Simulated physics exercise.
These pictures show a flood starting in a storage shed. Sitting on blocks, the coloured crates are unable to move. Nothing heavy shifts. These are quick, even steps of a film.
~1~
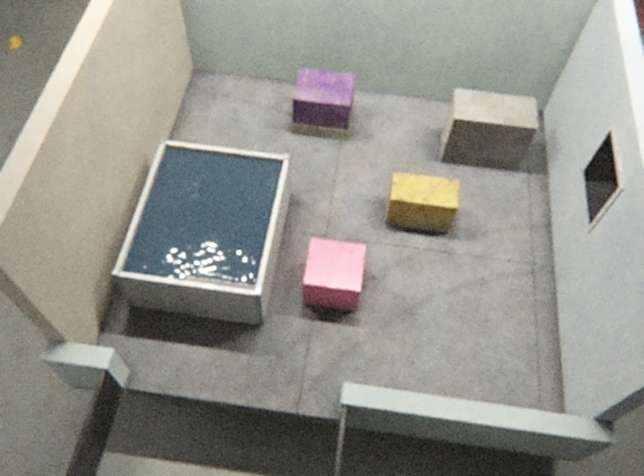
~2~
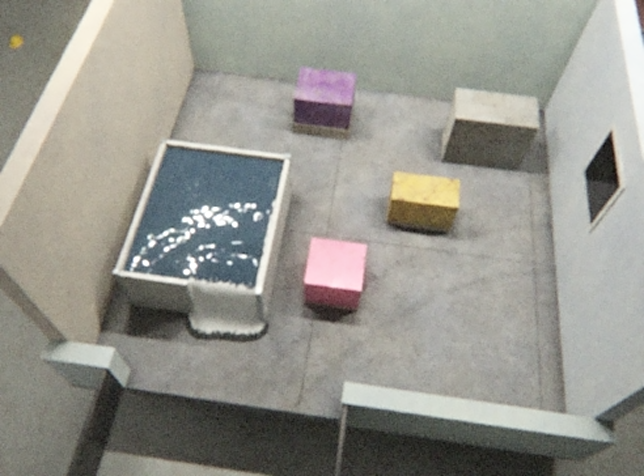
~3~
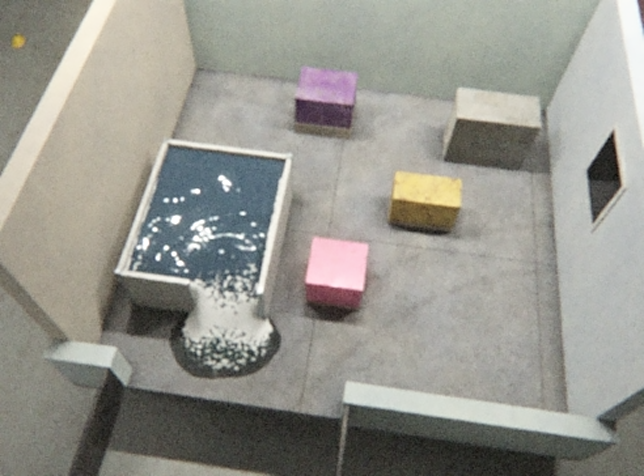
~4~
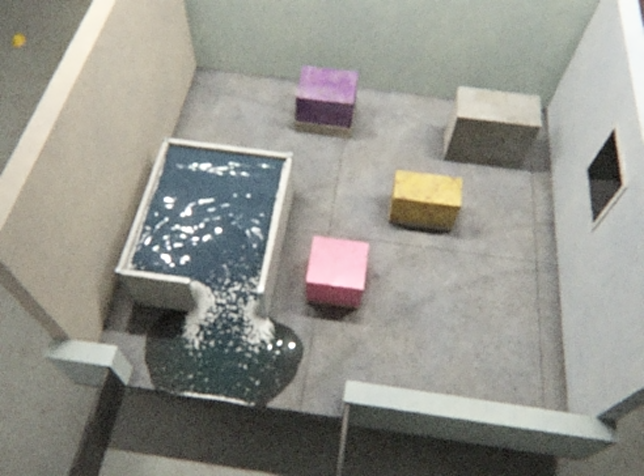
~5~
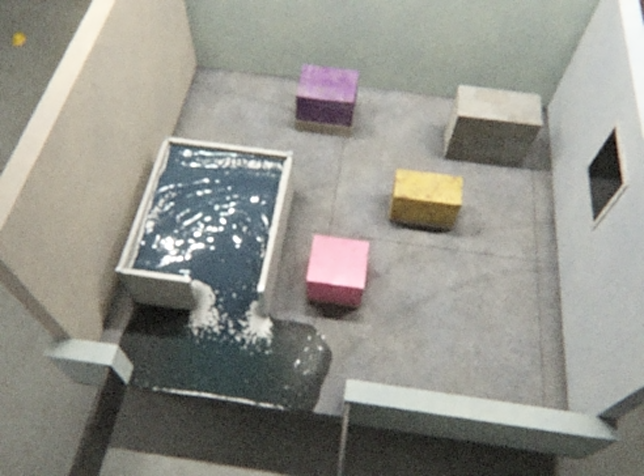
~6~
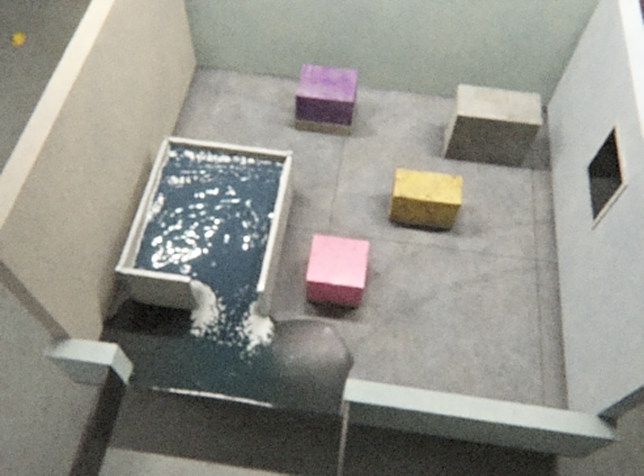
To begin with, dark water sits in an open tank at the left of a shed with four blocky crates. Water then pours through a gap in the tank's near side, splashing onto the floor. The dark puddle widens toward the front edge and spreads right, while the crates stay still.
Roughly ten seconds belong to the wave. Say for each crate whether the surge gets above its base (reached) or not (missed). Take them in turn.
Yellow crate: Missed; pink crate: Missed; purple crate: Missed.
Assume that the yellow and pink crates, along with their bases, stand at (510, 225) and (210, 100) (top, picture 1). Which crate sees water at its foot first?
My pick is the yellow-painted one.
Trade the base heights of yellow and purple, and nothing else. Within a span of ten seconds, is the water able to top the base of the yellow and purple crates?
After ten seconds the yellow crate is unaffected, and the purple crate is unaffected.
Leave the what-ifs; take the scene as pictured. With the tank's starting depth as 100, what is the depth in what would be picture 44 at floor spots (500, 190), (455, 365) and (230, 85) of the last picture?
Around 0, 2 and 0 %.
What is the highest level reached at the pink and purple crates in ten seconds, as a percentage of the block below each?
10 and 0 per cent, roughly.
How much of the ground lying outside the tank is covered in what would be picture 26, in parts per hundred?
Close to 15 in a hundred, I think.
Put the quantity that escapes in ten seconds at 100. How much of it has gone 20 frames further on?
65 per cent.
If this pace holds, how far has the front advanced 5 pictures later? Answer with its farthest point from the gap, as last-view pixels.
Front's tip: Near (430, 409).
A moment on, water covers 10 % of the floor; the yellow crate not reached, the pink crate not reached, the purple crate not reached.
Next, water covers 15 % of the floor; the yellow crate not reached, the pink crate not reached, the purple crate not reached.
Then, water covers 15 % of the floor; the yellow crate not reached, the pink crate not reached, the purple crate not reached.
Later, water covers 15 % of the floor; the yellow crate not reached, the pink crate not reached, the purple crate not reached.
In the end, water covers 10 % of the floor; the yellow crate stayed above the water, the pink crate stayed above the water, the purple crate stayed above the water.
